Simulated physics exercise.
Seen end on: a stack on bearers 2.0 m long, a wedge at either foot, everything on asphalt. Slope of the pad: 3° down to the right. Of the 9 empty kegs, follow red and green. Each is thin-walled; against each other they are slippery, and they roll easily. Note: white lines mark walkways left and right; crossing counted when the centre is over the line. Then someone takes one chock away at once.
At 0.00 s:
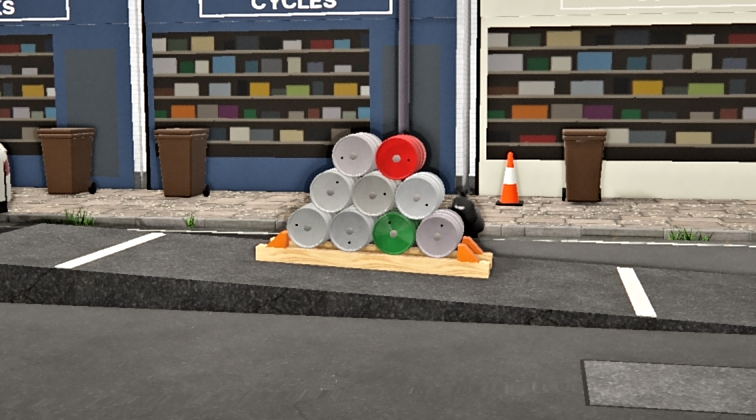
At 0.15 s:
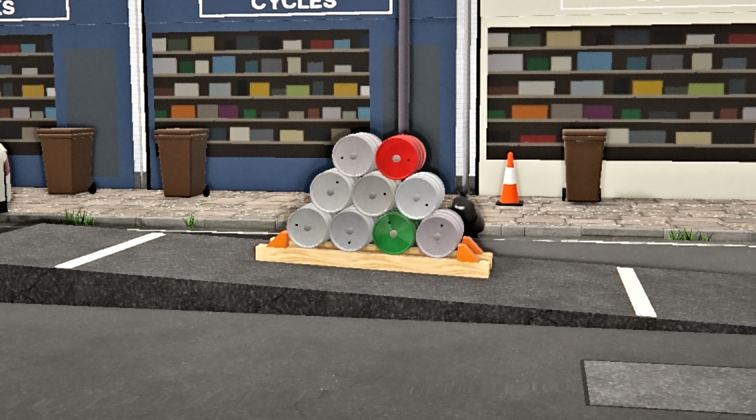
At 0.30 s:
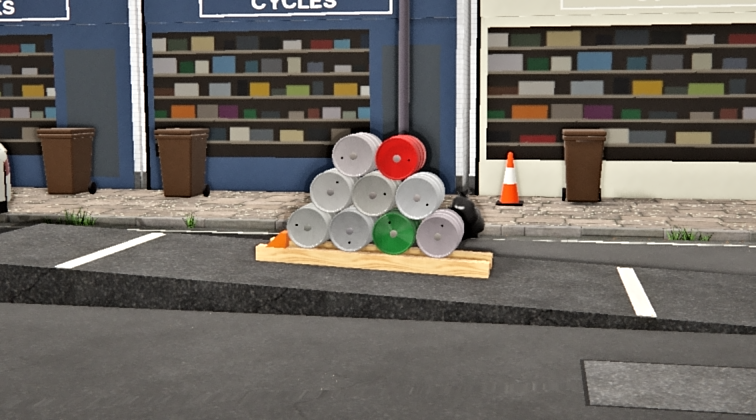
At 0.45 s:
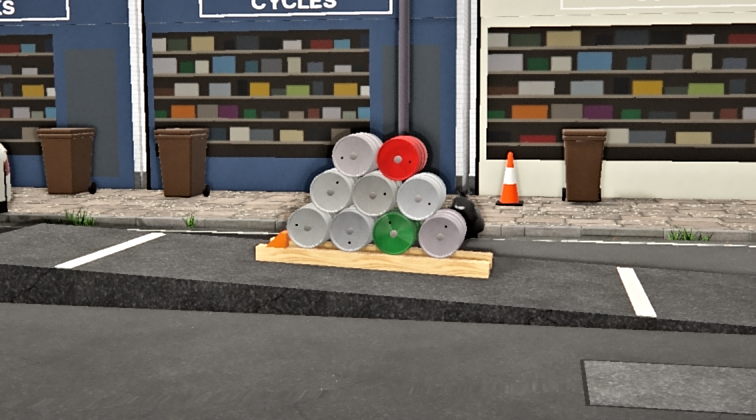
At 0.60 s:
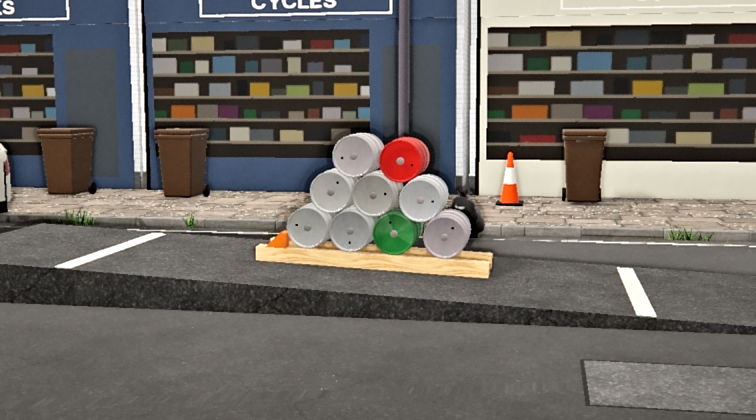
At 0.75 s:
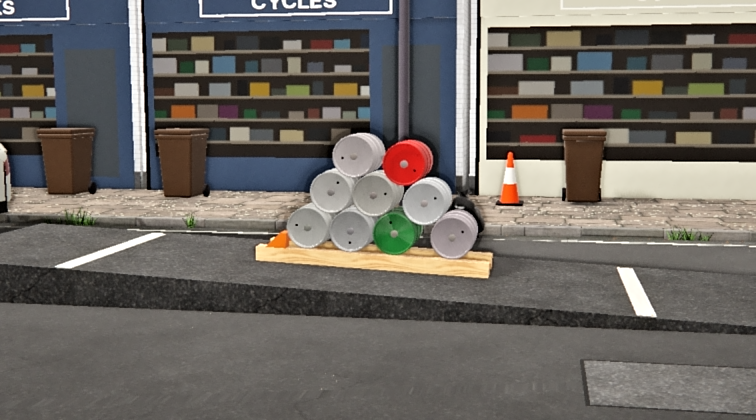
Stacked kegs sit on a wooden base, the right wedge disappears, and the right-hand kegs shift slightly right.
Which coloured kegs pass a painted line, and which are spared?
In the end the red keg ends up past a line and the green ends up past a line.
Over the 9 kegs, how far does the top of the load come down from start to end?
90 cm.
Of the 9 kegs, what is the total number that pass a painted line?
The number is exactly 9.
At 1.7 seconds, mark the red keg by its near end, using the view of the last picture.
Near (427, 198).
After 1.7 s, red is up on others, 55 cm from the bearers' right end, rolling right; green is on the bearers, 70 cm from the bearers' right end, rolling right; 0 past a line.
After 3.0 s, red is off the bearers, 65 cm short of the right line, rolling right; green is off the bearers, 110 cm short of the right line, rolling right; 1 past a line.
After 4.4 s, red is past the right line; green is past the right line; 4 past a line.
At the end (10.9 s), red is past the right line; green is past the right line; 9 past a line.
